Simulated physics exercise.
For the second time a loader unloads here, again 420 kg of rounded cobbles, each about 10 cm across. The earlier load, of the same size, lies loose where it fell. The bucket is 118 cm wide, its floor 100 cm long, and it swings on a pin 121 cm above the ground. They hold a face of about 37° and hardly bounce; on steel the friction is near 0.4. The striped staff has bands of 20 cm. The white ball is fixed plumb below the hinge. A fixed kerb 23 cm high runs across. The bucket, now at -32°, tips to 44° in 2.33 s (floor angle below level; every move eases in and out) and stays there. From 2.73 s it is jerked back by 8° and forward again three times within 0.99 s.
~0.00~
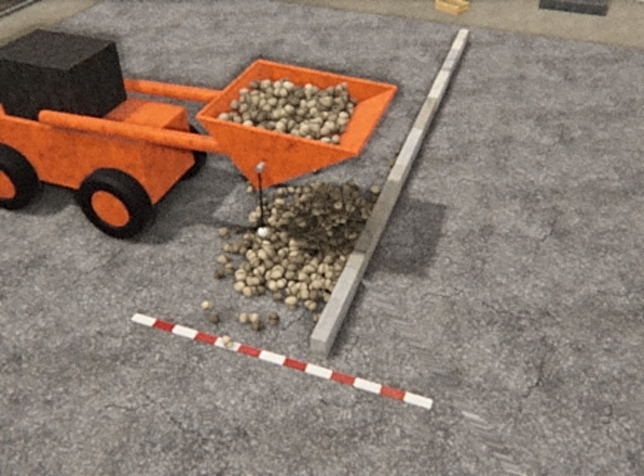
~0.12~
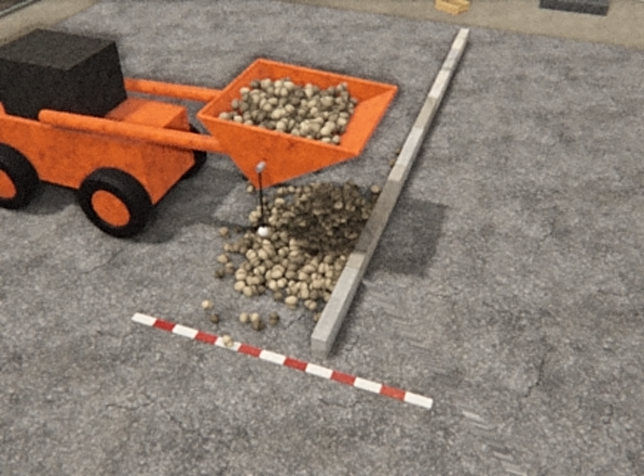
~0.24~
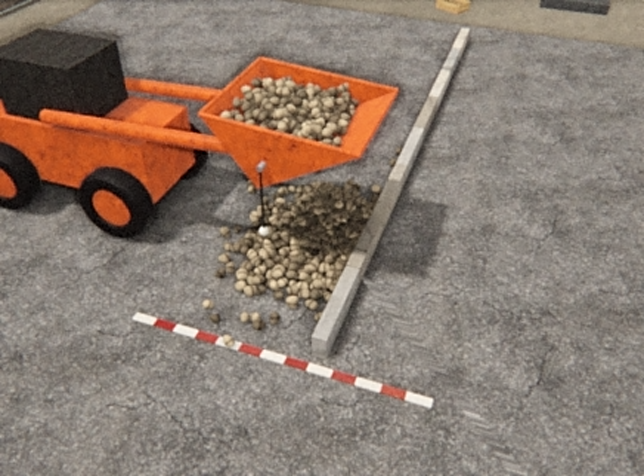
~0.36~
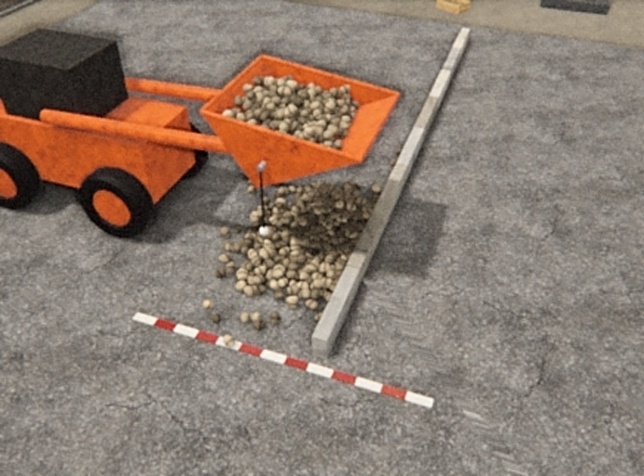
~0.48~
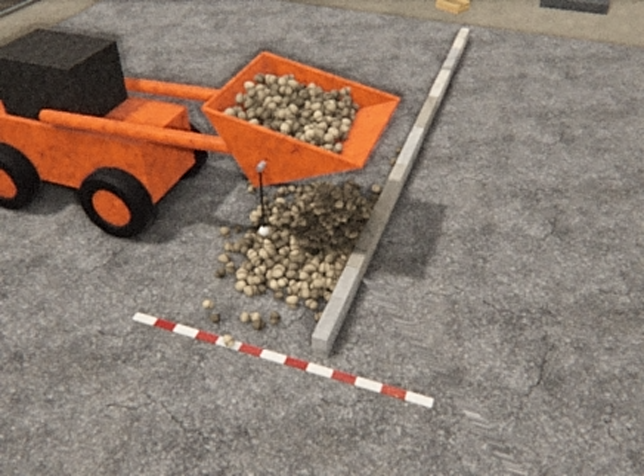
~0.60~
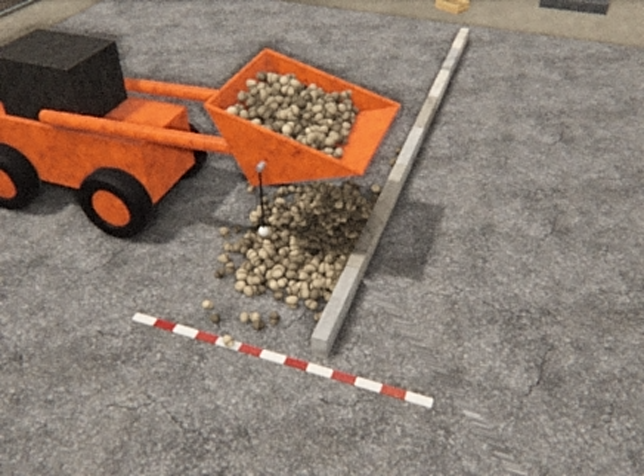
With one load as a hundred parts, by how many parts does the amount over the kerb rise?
Close to 60 parts in a hundred.
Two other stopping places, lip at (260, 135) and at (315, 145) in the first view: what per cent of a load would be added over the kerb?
First some 0, then 10 per cent.
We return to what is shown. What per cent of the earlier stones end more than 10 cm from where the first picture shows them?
Roughly 0 per cent of them.
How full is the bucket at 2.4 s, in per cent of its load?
About 5 per cent.
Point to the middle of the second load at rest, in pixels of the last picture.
Their middle is at about (385, 252).
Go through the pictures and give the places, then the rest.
Lip at (358, 153), floor tilted -32°, highest stones at (276, 92). The earlier load is highest near (301, 225), 21 cm above ground level, 100 % on this side of the kerb, in the first picture.
The bucket is at -31°, its lip at (358, 154); the top of the load is at (274, 93); the stones move at 0.0 m/s on average, in the second picture.
Lip at (360, 156), floor tilted -30°, highest stones at (274, 90); the stones move at 0.1 m/s on average, in the third picture.
The bucket is at -27°, its lip at (361, 160); the top of the load is at (276, 89); the stones move at 0.1 m/s on average, in the fourth picture.
The bucket is at -24°, its lip at (362, 166); the top of the load is at (269, 86); the stones move at 0.1 m/s on average, in the fifth picture.
The bucket is at -19°, its lip at (362, 173); the top of the load is at (270, 85); the stones move at 0.2 m/s on average, in the sixth picture.
After 1.8 s the floor is at 32°; in per cent of one load, 88 in the bucket, 111 on this side of the kerb, 1 over the kerb; the foremost stones are at (370, 241).
After 2.4 s the floor is at 44°; in per cent of one load, 7 in the bucket, 146 on this side of the kerb, 47 over the kerb; the foremost stones are at (475, 277).
After 4.2 s the floor is at 44°; in per cent of one load, 0 in the bucket, 140 on this side of the kerb, 60 over the kerb; the foremost stones are at (520, 295).
After 7.0 s the floor is at 44°; in per cent of one load, 0 in the bucket, 140 on this side of the kerb, 60 over the kerb; the foremost stones are at (520, 295). Net gain over the kerb, 60.
